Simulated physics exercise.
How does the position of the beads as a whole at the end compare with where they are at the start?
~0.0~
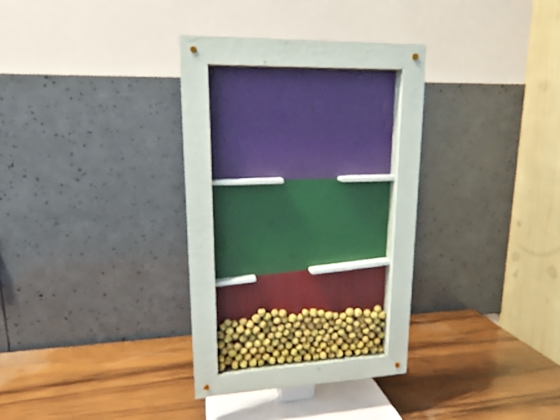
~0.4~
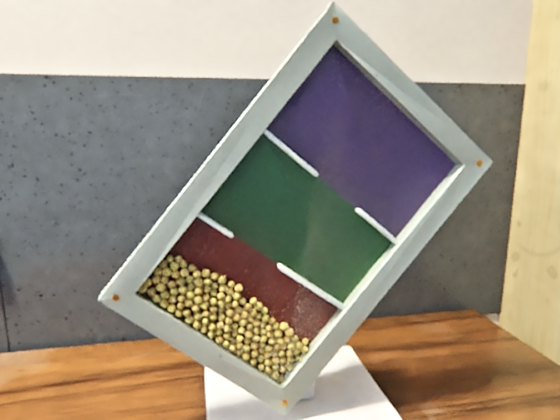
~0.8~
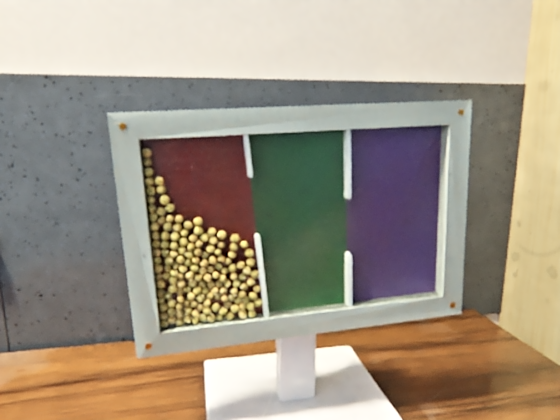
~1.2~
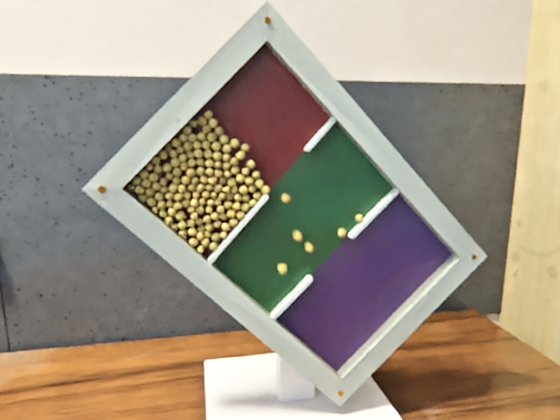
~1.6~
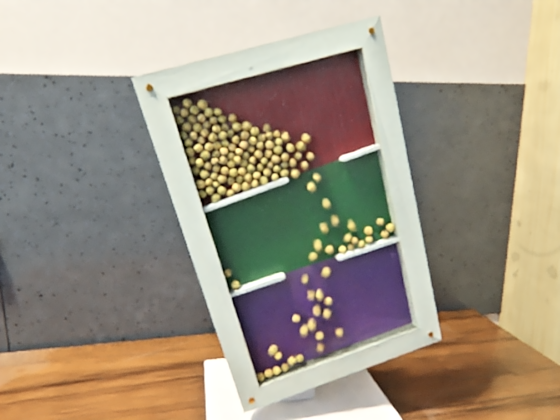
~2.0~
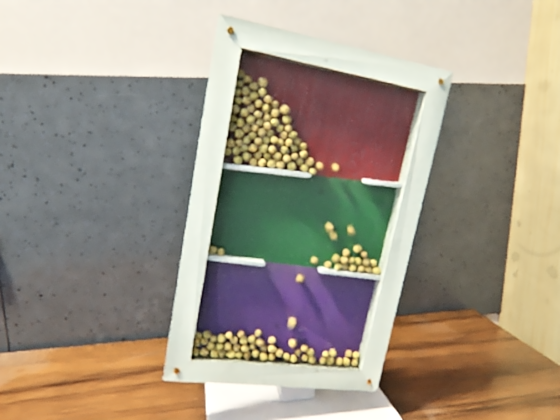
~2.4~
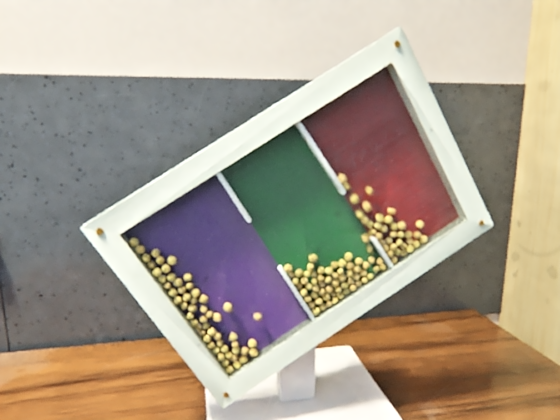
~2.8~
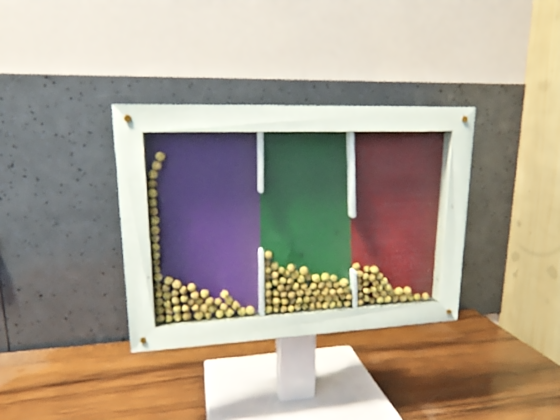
At the start the beads lie together in the red chamber at the bottom of the upright case. At the end they are spread through all three chambers of the sideways case, and their middle is higher and slightly further left than before.
The clip shows an upright framed case of pale beads turning clockwise on a stand, carrying the red chamber from bottom to top as beads spill through green into purple. It turns on until it lies sideways, with beads in all three chambers, fewest in red.
